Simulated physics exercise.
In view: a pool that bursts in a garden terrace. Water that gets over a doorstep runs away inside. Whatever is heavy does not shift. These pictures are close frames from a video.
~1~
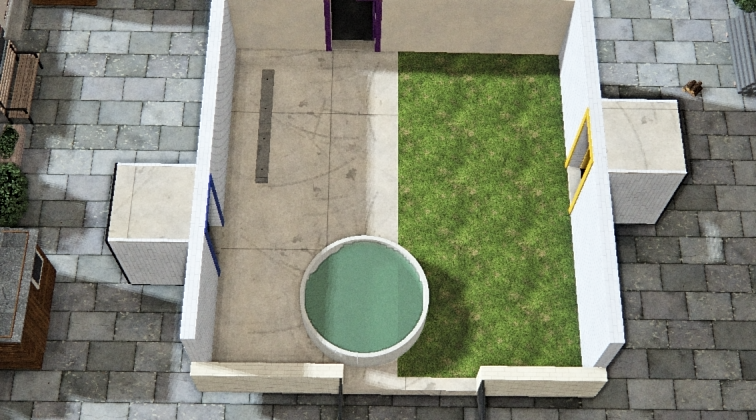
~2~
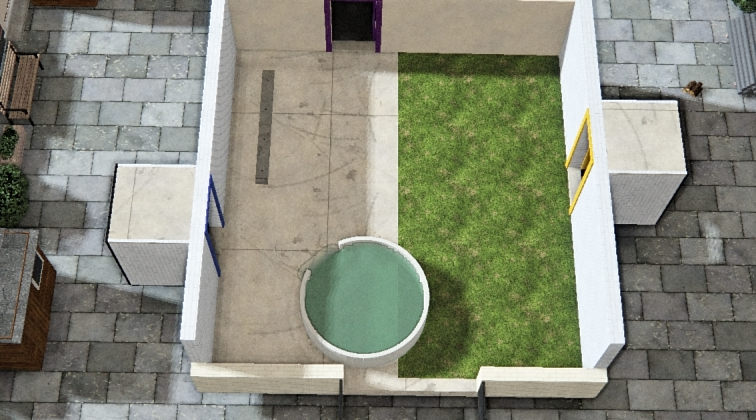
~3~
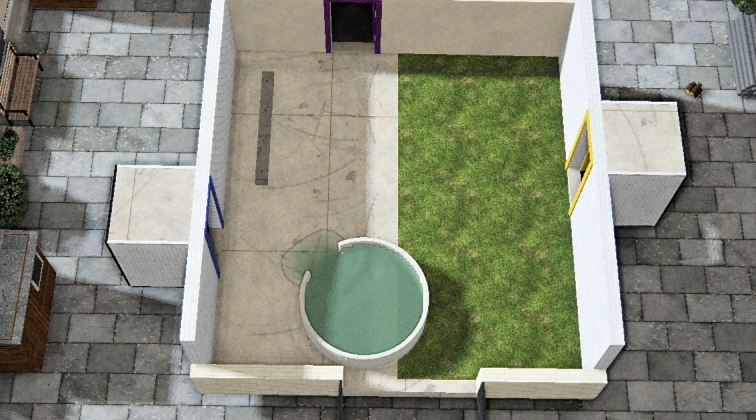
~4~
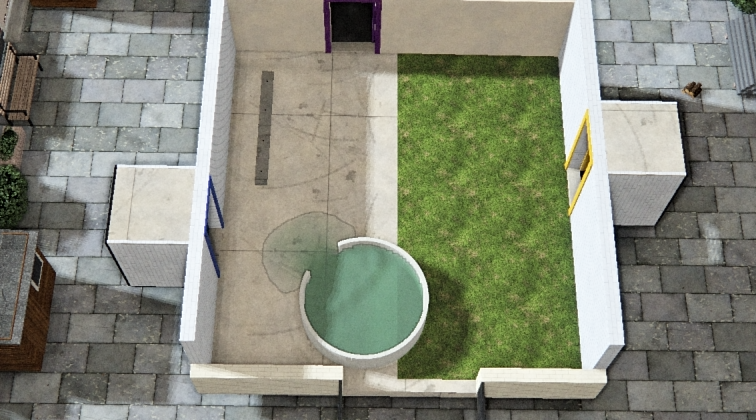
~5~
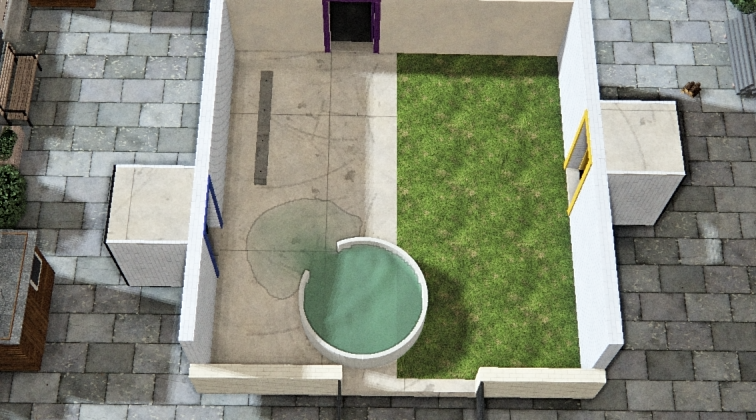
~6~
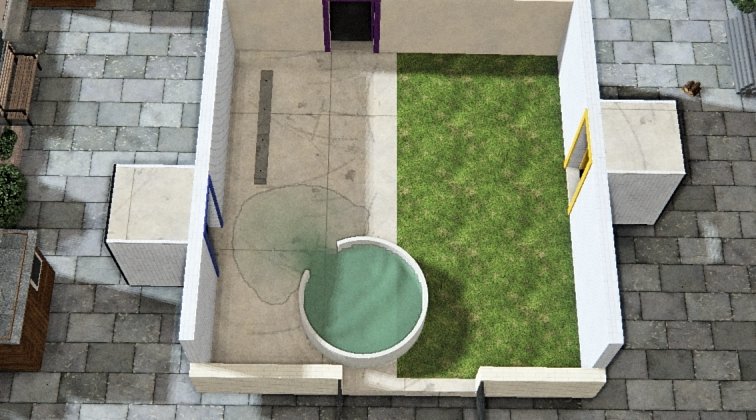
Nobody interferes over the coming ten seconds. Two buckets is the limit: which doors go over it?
Outcome: The purple door ends up above the line, the yellow door ends up at or below the line, the blue door ends up above the line.
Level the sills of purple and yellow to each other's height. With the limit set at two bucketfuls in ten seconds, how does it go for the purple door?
I'd say the purple door comes in under the cap in that case.
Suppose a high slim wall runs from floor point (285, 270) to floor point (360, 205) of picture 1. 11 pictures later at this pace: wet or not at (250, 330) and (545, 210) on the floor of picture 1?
Submerged, then untouched.
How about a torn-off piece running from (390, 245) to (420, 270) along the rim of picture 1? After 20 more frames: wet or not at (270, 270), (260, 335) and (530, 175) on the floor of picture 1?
In the order given: Untouched, untouched and swamped.
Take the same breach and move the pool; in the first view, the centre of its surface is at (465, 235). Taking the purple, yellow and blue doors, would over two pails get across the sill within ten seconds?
Purple door: Overshoots the limit. Yellow door: Misses the threshold. Blue door: Misses the threshold.
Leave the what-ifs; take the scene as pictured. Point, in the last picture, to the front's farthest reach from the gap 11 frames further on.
The front's farthest point is close to (278, 63).
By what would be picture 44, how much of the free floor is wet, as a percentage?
Close to 40 %.
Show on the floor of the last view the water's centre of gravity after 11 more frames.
Roughly (335, 268) in the last picture.
A moment on, water covers 15 % of the floor; the purple door not reached, the yellow door not reached, the blue door under two buckets in.
Next, water covers 25 % of the floor; the purple door not reached, the yellow door not reached, the blue door over two buckets in.
Then, water covers 30 % of the floor; the purple door under two buckets in, the yellow door not reached, the blue door far over two buckets in.
Later, water covers 40 % of the floor; the purple door over two buckets in, the yellow door not reached, the blue door far over two buckets in.
In the end, water covers 70 % of the floor; the purple door over two buckets in, the yellow door not reached, the blue door far over two buckets in.
